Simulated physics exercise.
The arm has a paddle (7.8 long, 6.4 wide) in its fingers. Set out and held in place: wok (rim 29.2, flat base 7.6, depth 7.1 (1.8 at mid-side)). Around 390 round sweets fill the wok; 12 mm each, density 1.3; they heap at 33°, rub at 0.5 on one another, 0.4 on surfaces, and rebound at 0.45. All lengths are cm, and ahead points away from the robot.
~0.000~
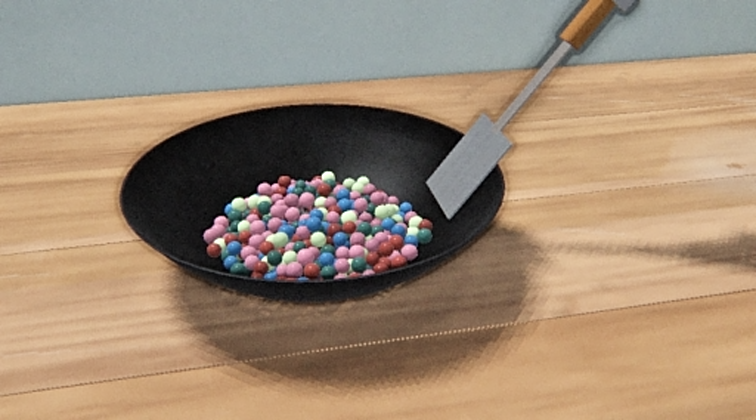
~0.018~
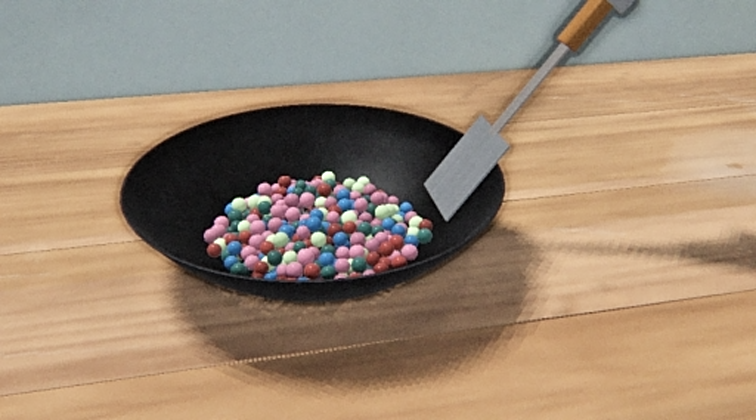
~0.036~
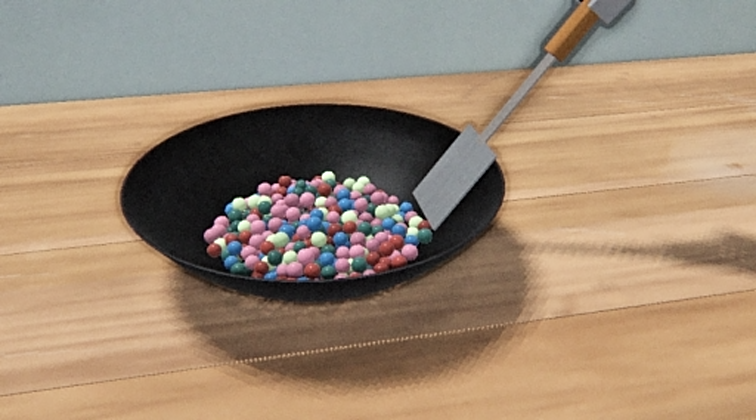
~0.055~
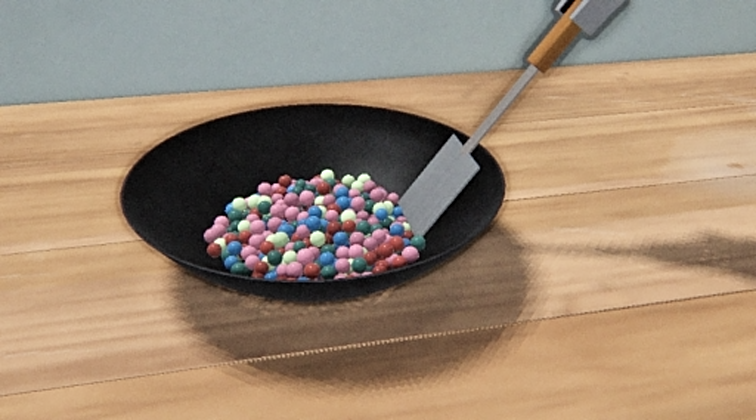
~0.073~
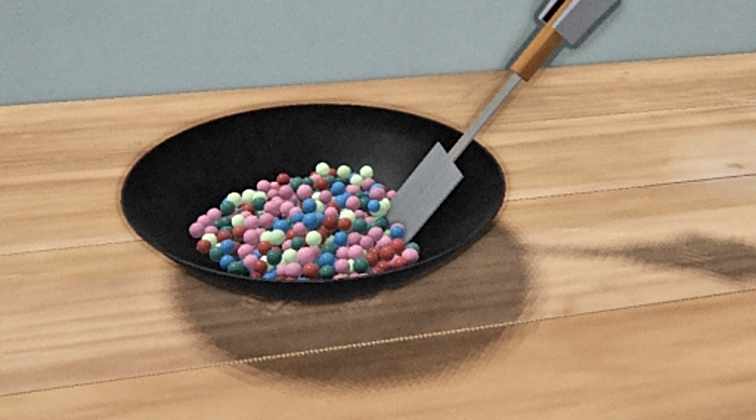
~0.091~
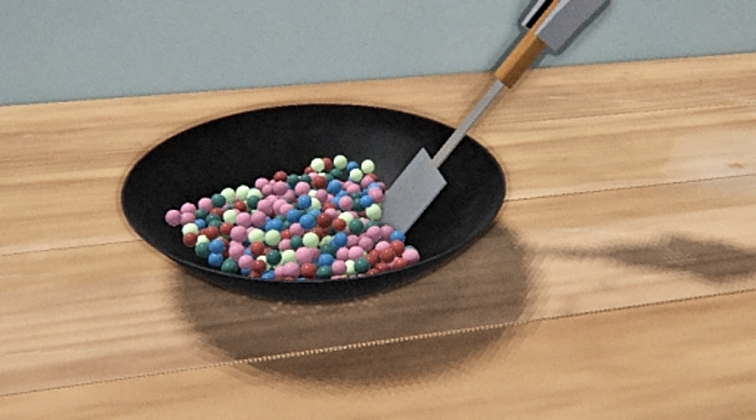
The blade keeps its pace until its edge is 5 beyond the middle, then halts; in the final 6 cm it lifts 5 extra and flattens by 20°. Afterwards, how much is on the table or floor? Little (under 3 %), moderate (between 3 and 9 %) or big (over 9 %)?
A little share, under 3 %, ends on the table or floor.
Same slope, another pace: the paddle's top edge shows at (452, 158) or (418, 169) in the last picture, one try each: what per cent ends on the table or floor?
About 0 and 5 per cent.
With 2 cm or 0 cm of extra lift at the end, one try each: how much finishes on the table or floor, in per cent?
Some 0 and 0 per cent.
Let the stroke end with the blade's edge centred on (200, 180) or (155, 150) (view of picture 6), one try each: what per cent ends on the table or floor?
About 15 and 25 per cent.
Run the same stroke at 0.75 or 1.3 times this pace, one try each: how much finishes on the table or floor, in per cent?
About 0 and 5 per cent.
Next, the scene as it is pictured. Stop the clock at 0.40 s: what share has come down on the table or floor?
About 0 per cent.
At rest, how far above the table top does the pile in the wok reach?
Some 7.0 cm.
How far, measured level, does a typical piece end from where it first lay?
Some 4 cm.
By 0.14 s, sloping 52°, highest piece 7 above the table; 393 in the wok.
By 0.18 s, sloping 43°, highest piece 9 above the table; 392 in the wok, 1 on the blade or in flight.
By 0.40 s, sloping 32°, highest piece 8 above the table; 389 in the wok, 2 on the table or floor, 2 on the blade or in flight.
By 1.45 s, sloping 32°, highest piece 7 above the table; 389 in the wok, 4 on the table or floor.
Final count, 389 in the wok, 4 on the table or floor. That is 1 % on the table or floor.
